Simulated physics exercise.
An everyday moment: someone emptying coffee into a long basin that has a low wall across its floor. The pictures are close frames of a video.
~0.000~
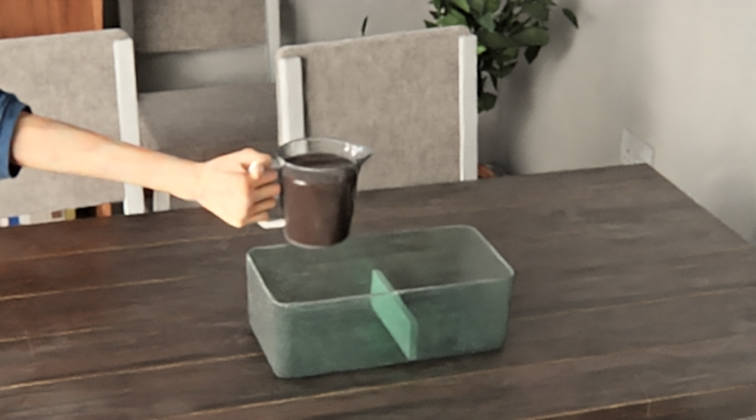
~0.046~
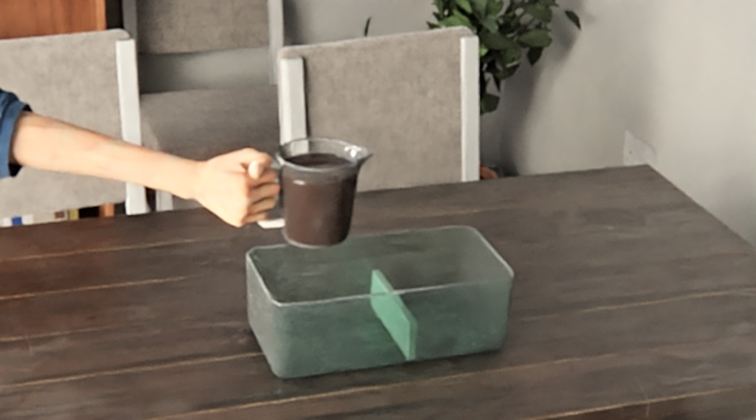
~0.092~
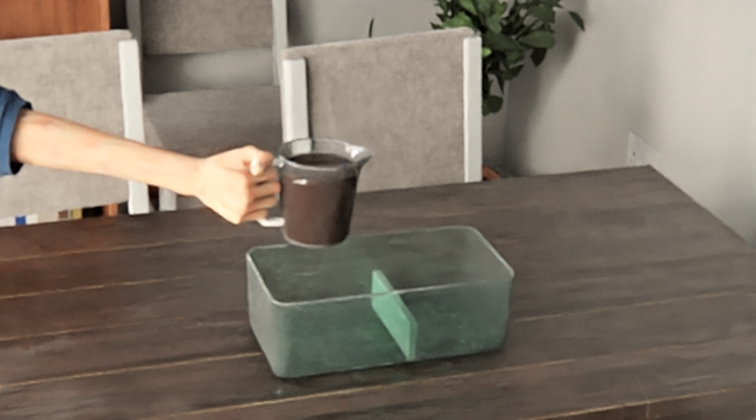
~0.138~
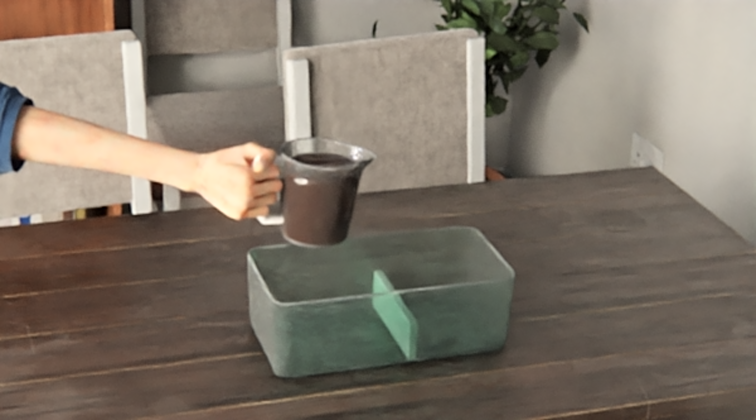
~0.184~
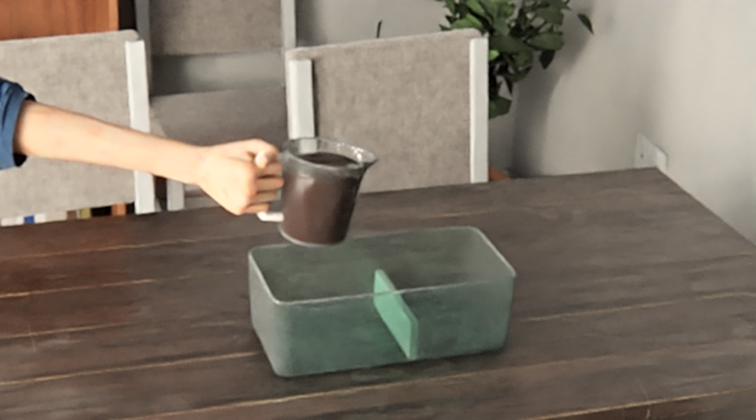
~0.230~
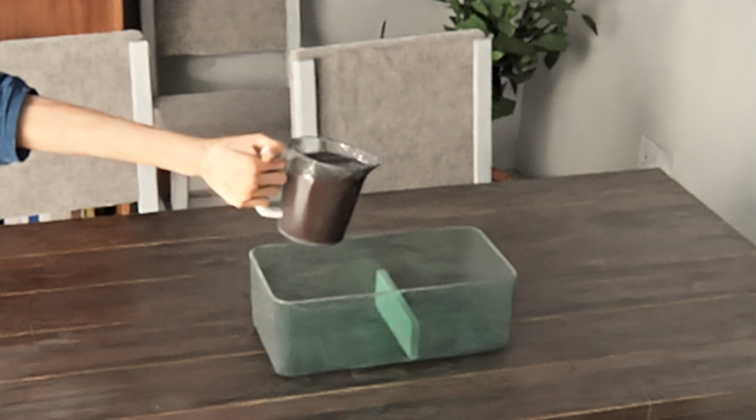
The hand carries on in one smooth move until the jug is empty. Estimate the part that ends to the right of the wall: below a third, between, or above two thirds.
The share right of the wall is between a third and two thirds.
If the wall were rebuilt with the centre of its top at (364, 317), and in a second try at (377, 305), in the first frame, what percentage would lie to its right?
Near 90 % and 85 %.
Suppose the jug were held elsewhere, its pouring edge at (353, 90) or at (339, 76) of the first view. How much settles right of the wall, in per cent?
Roughly 50 per cent, and 30 per cent.
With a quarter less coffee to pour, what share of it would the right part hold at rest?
About 40 per cent.
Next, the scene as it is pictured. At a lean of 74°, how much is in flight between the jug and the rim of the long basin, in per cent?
It comes to 15 per cent or so.
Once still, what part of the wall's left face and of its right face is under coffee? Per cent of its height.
Some 20 per cent left and 30 right.
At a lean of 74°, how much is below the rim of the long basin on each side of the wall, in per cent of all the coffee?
Some 0 per cent left and 10 right.
After 0.64 s the tilt is 74° and 71 per cent is still to pour, 0 is left of the wall and 12 right of it.
After 0.94 s the tilt is 111° and 11 per cent is still to pour, 25 is left of the wall and 55 right of it.
After 1.25 s the tilt is 117° and 0 per cent is still to pour, 43 is left of the wall and 56 right of it.
After 1.59 s the tilt is 117° and 0 per cent is still to pour, 43 is left of the wall and 57 right of it.
In the end 43 per cent lies left of the wall, 57 right of it and 1 outside.
